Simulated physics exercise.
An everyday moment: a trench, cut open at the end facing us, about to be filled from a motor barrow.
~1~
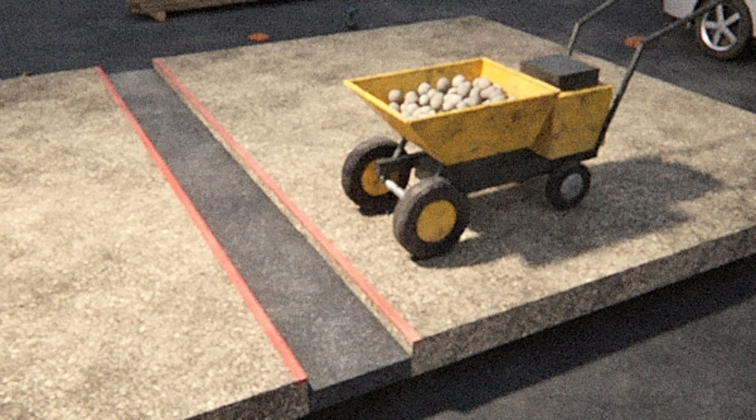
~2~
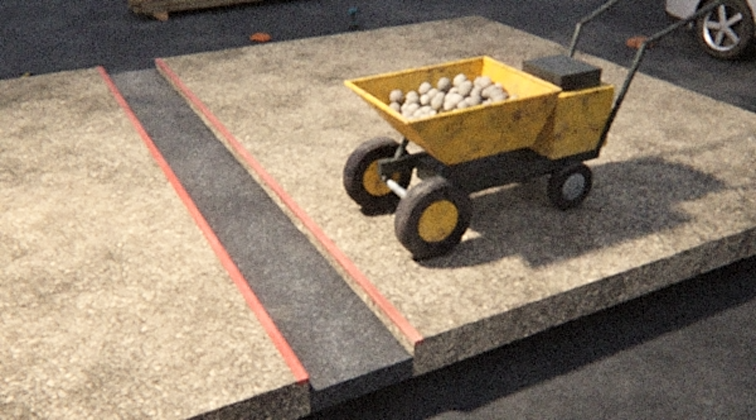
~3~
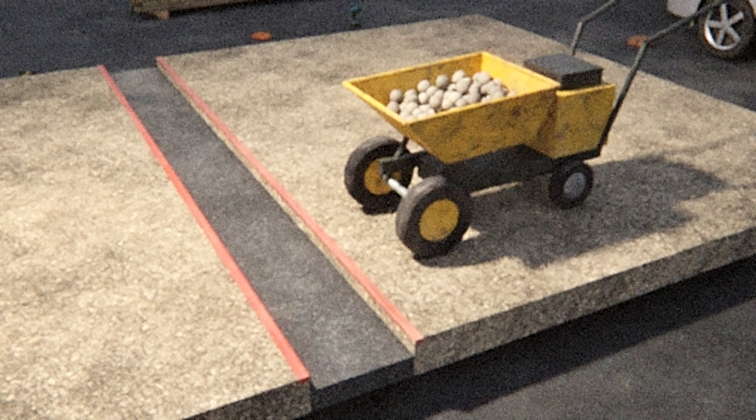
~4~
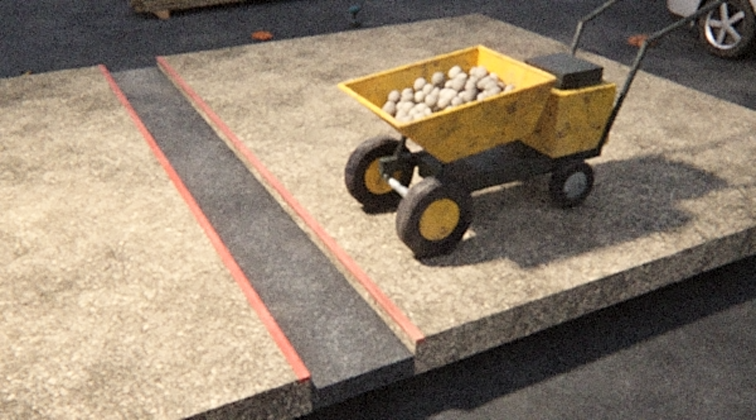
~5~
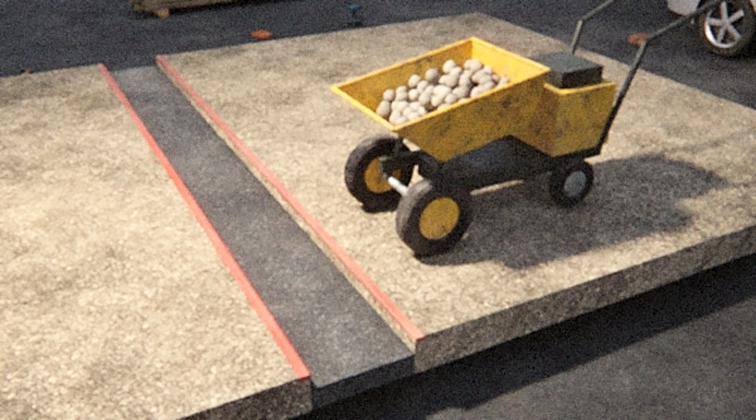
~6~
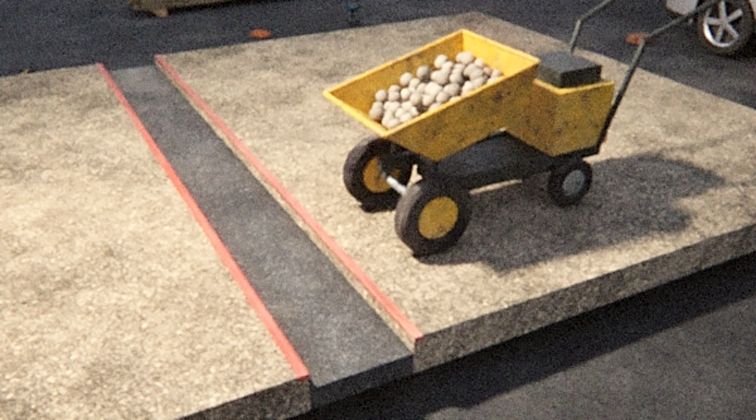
On a pale gritty slab, a yellow motor barrow's skip of rounded pebbles slowly tilts forward beside a shallow, red-edged dark trench.
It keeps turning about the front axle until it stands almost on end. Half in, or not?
The trench takes over half.
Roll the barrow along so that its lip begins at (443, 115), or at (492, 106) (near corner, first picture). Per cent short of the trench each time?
Near 0 % and 50 %.
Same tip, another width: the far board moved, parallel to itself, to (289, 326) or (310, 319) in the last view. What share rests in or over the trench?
Near 70 % and 50 %.
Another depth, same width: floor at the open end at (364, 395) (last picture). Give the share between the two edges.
Close to 100 per cent.
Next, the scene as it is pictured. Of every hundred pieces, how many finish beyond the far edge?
Some 15 per cent.
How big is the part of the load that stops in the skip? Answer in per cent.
Some 0 per cent.
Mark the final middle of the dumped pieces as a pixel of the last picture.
At about (267, 262).
Just after the last frame, skip tipped steeply; every one in the skip.
A moment on, skip tipped steeply; the larger part in the skip; about a tenth in or heaped over the trench; about a tenth falling.
Further on, skip tipped right over; the larger part in or heaped over the trench; about a tenth beyond it.
When it is over, skip tipped right over; the larger part in or heaped over the trench; about a tenth beyond it.
